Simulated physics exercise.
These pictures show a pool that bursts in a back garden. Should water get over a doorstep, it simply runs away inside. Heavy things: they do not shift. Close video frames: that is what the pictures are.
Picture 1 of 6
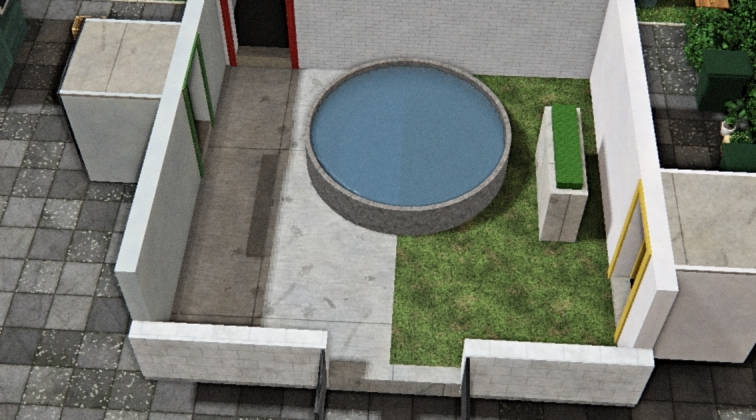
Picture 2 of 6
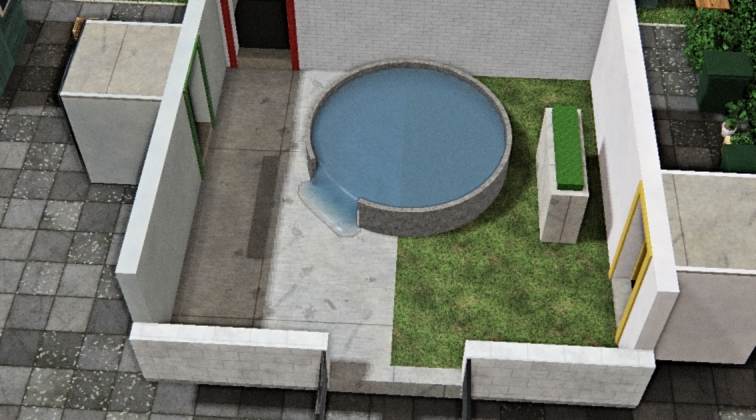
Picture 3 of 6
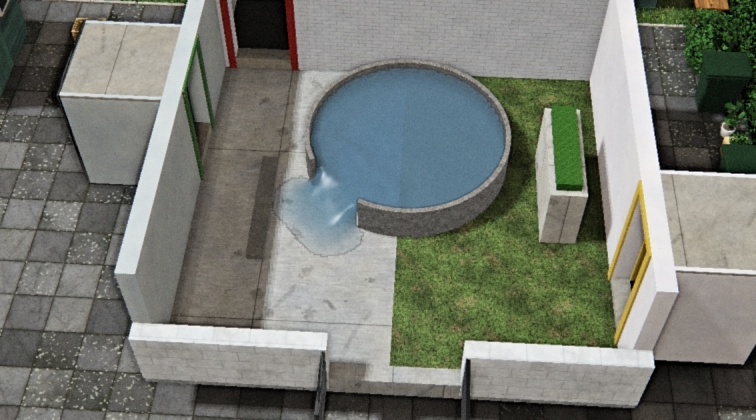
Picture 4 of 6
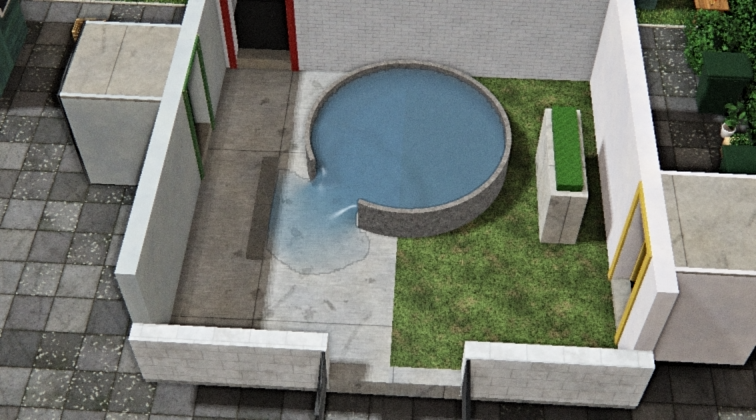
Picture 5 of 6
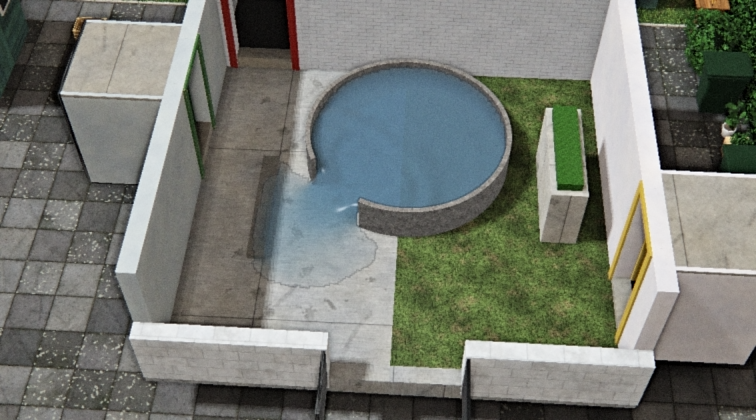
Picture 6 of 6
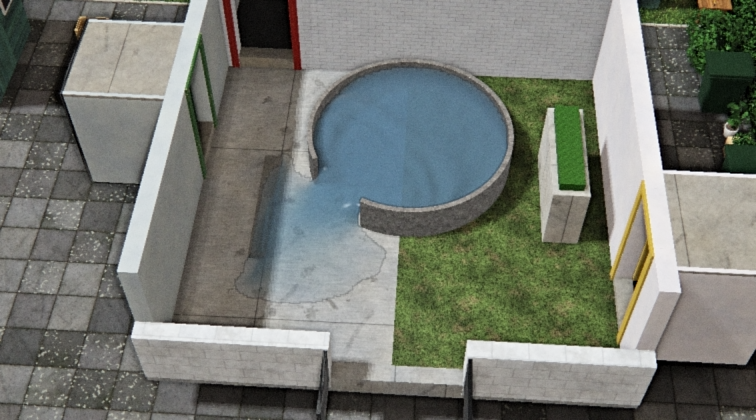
A round pool in a walled yard stood full and still, then its wall broke open at the lower left and water poured out, spreading across the pale paving toward the front and left.
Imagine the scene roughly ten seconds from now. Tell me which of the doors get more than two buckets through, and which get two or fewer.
One by one: Yellow door: Up to two buckets. Red door: Up to two buckets. Green door: Up to two buckets.
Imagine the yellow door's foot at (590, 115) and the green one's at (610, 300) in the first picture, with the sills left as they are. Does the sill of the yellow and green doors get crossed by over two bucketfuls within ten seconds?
Taking them in turn, the yellow door remains below the mark and the green door remains below the mark.
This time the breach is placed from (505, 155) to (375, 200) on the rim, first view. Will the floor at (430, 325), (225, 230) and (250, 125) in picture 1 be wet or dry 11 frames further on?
Submerged, bone-dry, bone-dry.
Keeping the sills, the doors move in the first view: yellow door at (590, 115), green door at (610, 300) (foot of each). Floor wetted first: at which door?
The flood hits the one in red before any other door.
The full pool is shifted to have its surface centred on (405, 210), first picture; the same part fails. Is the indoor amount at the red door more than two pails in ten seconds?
I'd say the red door tops the limit.
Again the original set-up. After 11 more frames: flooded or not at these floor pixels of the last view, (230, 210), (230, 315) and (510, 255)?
Point 1: Drenched; point 2: Drenched; point 3: Not wet.
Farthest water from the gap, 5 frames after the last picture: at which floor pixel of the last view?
Close to (166, 353).
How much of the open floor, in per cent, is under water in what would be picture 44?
That comes to about 75 per cent.
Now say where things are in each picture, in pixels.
The round tank at (408, 133) is whole and still, in the first frame.
Water pours out at (334, 200) and has run to (307, 185), in the second frame.
Water pours out at (333, 201) and has run to (280, 194), in the third frame.
Water pours out at (333, 201) and has run to (295, 265), in the fourth frame.
The front is at (265, 270), out from the gap at (334, 200), in the fifth frame.
Water pours out at (336, 199) and has run to (242, 287), in the sixth frame.
A moment on, water covers 30 % of the floor; the yellow door not reached, the red door not reached, the green door not reached.
Next, water covers 35 % of the floor; the yellow door not reached, the red door not reached, the green door wet at the sill, nothing in.
Then, water covers 50 % of the floor; the yellow door not reached, the red door not reached, the green door wet at the sill, nothing in.
Later, water covers 75 % of the floor; the yellow door not reached, the red door wet at the sill, nothing in, the green door wet at the sill, nothing in.
In the end, water covers 95 % of the floor; the yellow door wet at the sill, nothing in, the red door wet at the sill, nothing in, the green door wet at the sill, nothing in.
